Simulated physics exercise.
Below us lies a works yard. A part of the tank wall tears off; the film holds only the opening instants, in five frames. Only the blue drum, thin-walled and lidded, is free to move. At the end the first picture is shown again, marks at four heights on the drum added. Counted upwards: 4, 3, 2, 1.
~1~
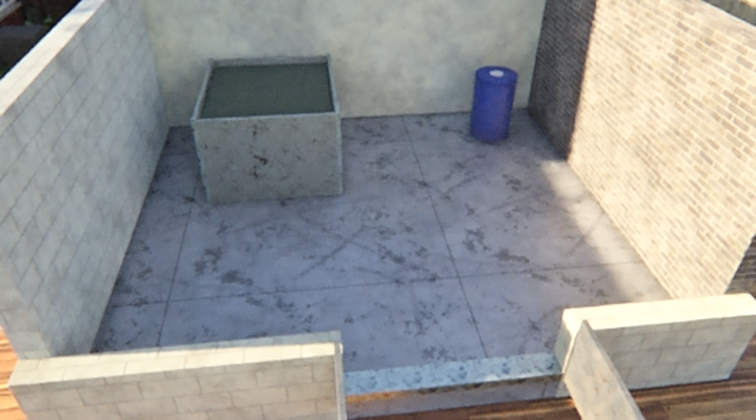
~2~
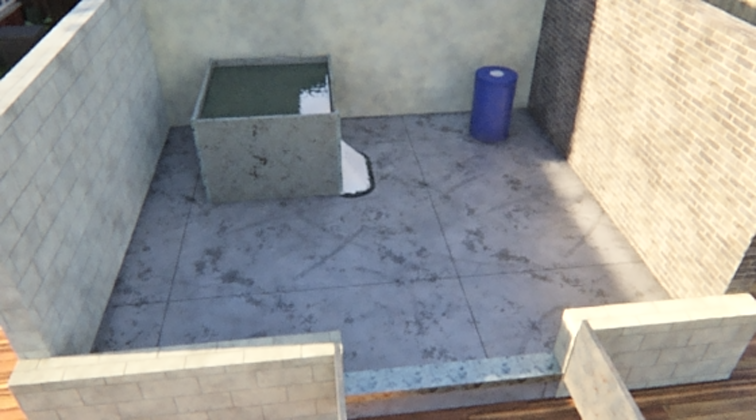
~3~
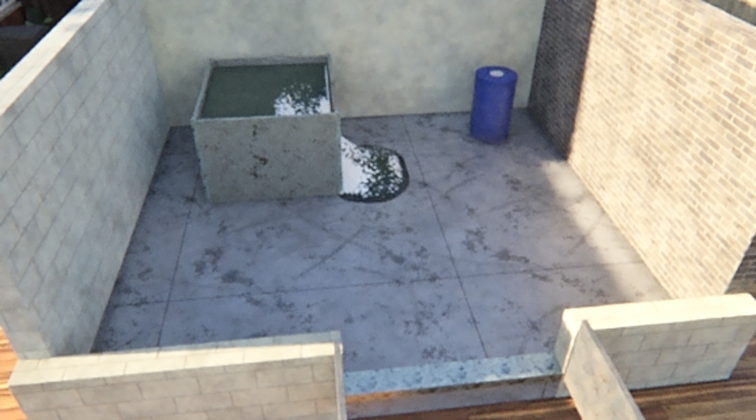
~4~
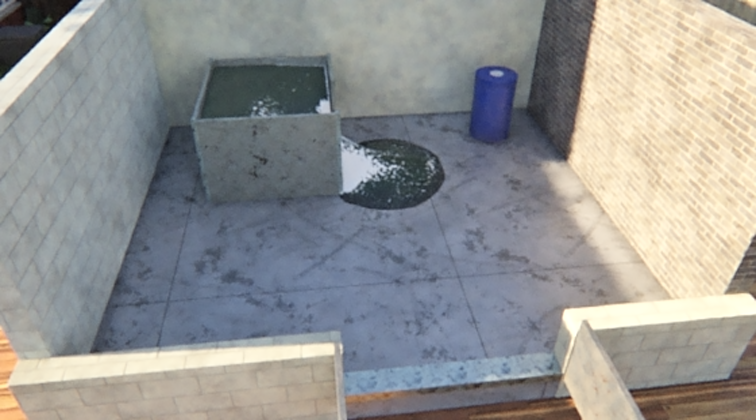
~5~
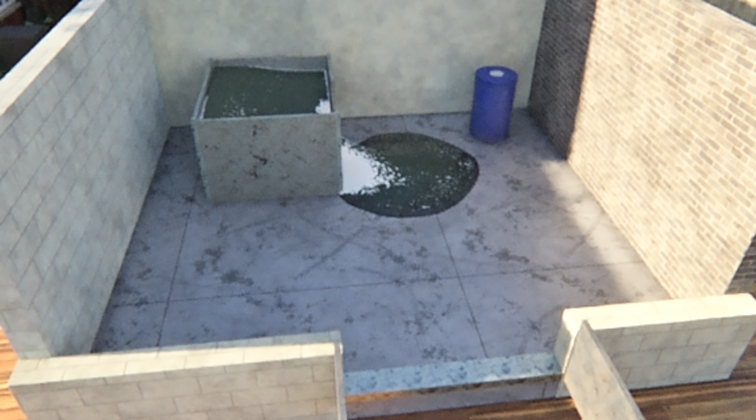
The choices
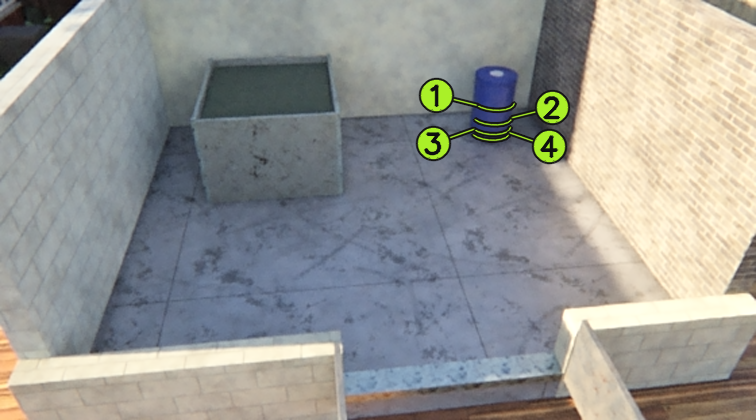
Dark green water pours from the tank's right side and spreads across the grey yard floor.
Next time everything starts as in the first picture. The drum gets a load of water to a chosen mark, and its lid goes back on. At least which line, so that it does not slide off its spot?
Use mark 1.
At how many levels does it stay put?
One of the four.
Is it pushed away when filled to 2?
Yes, that goes wrong.
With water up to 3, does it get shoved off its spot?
Yes, that goes wrong.
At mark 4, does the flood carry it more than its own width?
Yes, clearly.
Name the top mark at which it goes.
It is 2.
In lime, 1 at (499, 110); 2 at (497, 124); 3 at (496, 134); 4 at (495, 140); from the bottom up 4, 3, 2, 1.
With 1, it does not move.
With 2, it is pushed about its own width away.
With 3, it is pushed about its own width away.
With 4, it is pushed about 3 times its own width away.
